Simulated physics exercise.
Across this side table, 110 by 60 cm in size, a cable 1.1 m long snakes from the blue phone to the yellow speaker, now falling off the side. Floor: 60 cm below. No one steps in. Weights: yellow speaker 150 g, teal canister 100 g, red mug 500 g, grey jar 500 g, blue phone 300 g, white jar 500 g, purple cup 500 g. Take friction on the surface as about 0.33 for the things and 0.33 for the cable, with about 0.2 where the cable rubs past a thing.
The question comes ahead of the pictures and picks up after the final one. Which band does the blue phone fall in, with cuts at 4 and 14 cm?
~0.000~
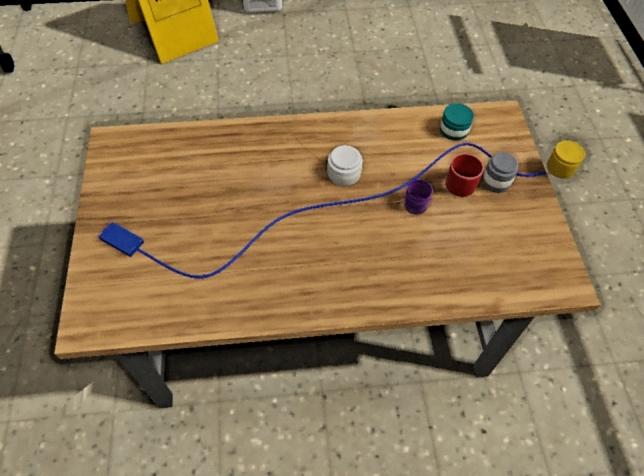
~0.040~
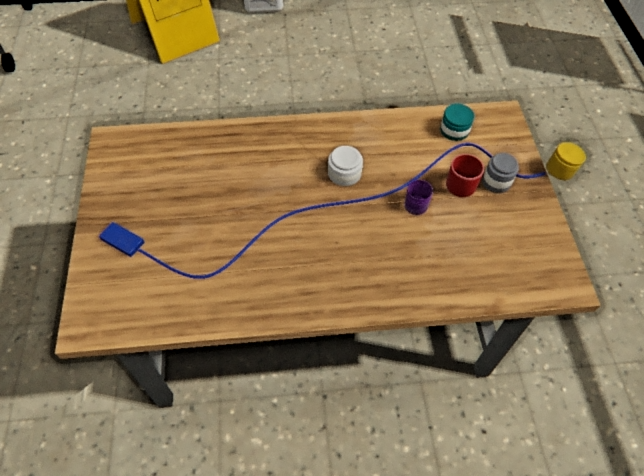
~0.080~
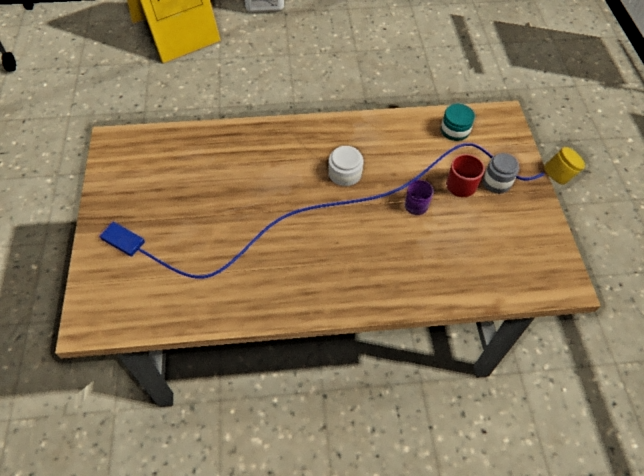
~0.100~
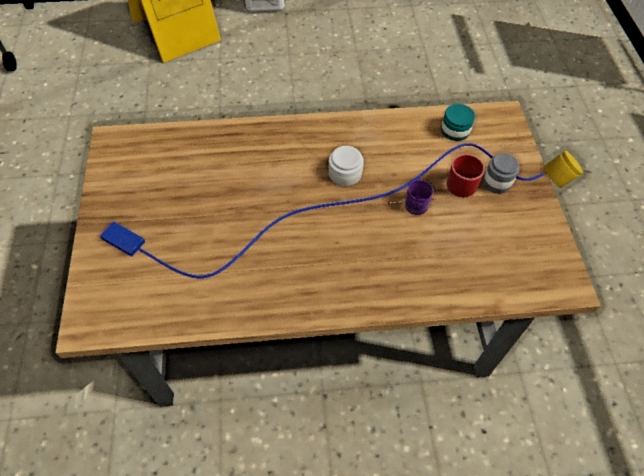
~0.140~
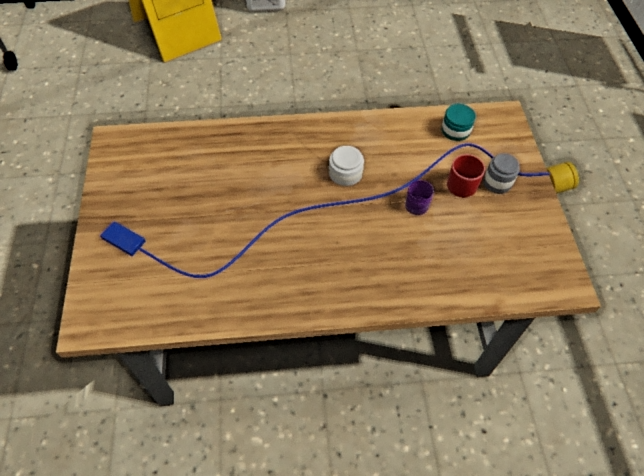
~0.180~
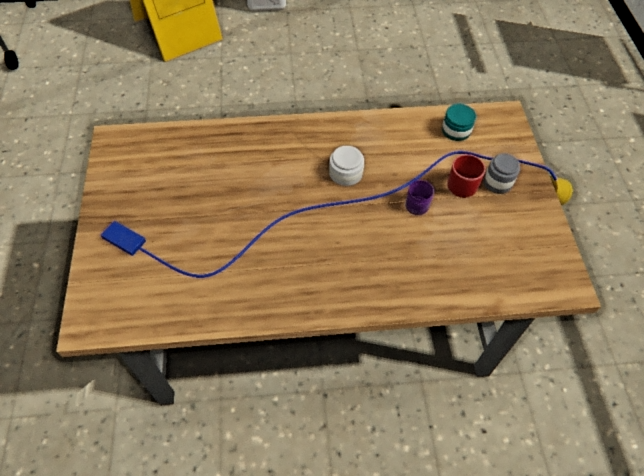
Most likely it is left somewhat out of place.
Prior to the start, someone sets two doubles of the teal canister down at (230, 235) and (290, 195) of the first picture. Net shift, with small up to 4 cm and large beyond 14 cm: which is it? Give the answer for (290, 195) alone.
Net shift there: Minor.
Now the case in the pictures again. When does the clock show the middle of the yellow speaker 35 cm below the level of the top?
On the clock: Never.
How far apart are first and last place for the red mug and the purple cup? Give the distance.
Red mug: 0 cm; purple cup: 0 cm.
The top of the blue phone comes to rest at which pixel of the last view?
Around (154, 226).
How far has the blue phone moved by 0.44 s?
The blue phone is around 4 cm from where it began.
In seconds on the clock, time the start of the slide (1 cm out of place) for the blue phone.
Estimate for the blue phone: Near 0.32 seconds.
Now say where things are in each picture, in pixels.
Blue phone (120, 237); cable runs through (432, 165) (354, 201) (264, 230) (180, 273), in the first frame.
Yellow speaker (570, 153); cable runs through (355, 201) (181, 273), in the second frame.
Yellow speaker (564, 166); cable runs through (355, 201) (181, 273), in the third frame.
Yellow speaker (563, 169); cable runs through (355, 201) (181, 273), in the fourth frame.
Yellow speaker (560, 178); cable runs through (356, 201) (181, 272), in the fifth frame.
Blue phone (122, 236); cable runs through (434, 165) (356, 201) (266, 230) (182, 272), in the sixth frame.
By 0.4 s, the cable's tail end at (167, 224); blue phone 5 cm off its start, yellow speaker over the edge.
By 0.7 s, the cable's tail end at (175, 224); blue phone 7 cm off its start, yellow speaker over the edge.
By 0.9 s, the cable's tail end at (177, 224); blue phone 7 cm off its start at (154, 226), yellow speaker over the edge.
By 1.2 s, the cable's tail end at (177, 224); blue phone 7 cm off its start, yellow speaker over the edge.
By 2.4 s, the cable's tail end at (177, 224); blue phone 7 cm off its start at (154, 226), yellow speaker over the edge.
